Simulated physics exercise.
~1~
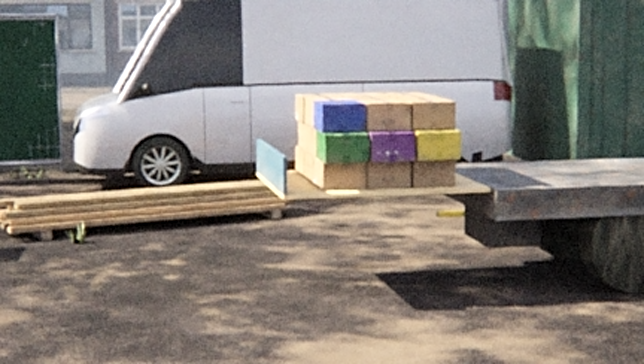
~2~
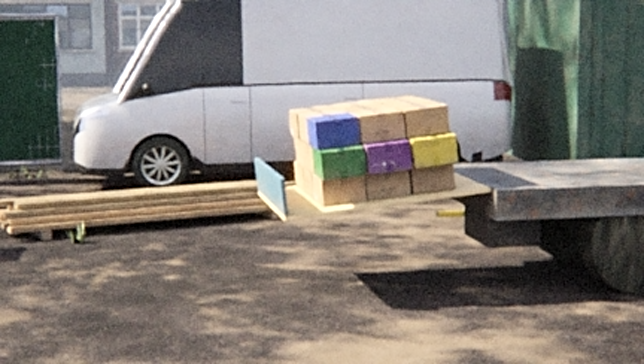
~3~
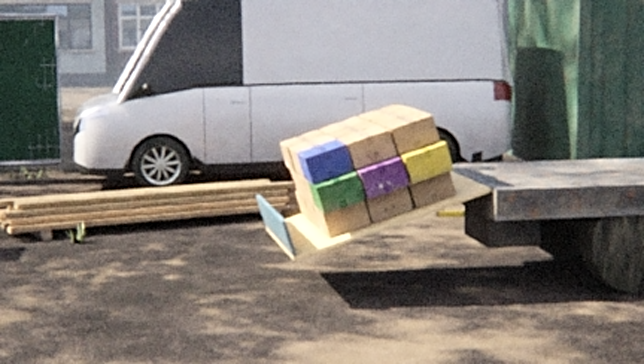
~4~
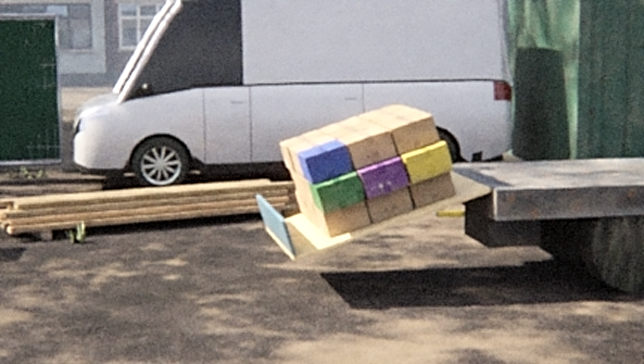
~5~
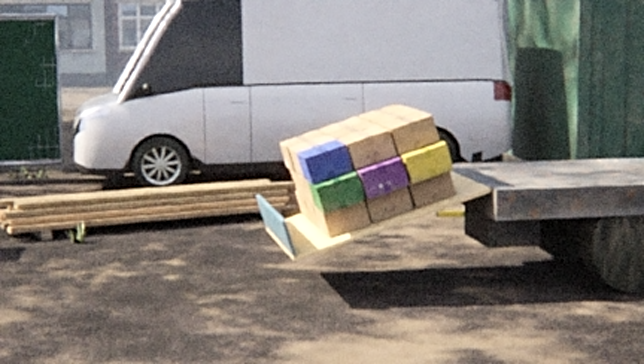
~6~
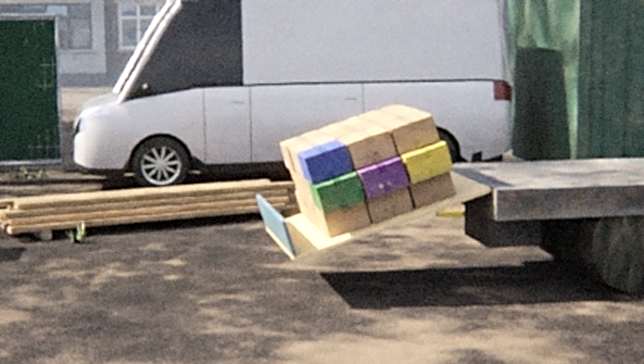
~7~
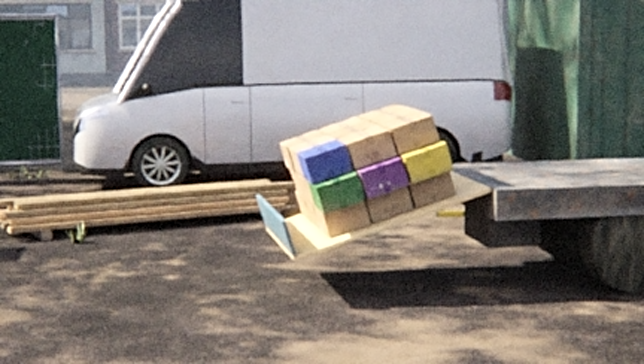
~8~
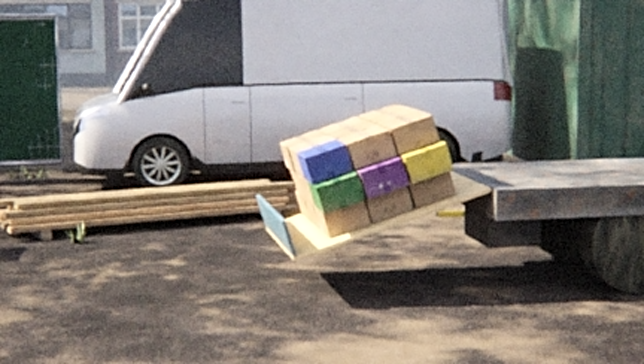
A stack of cartons tilts down to the left on a flap and stays aboard.
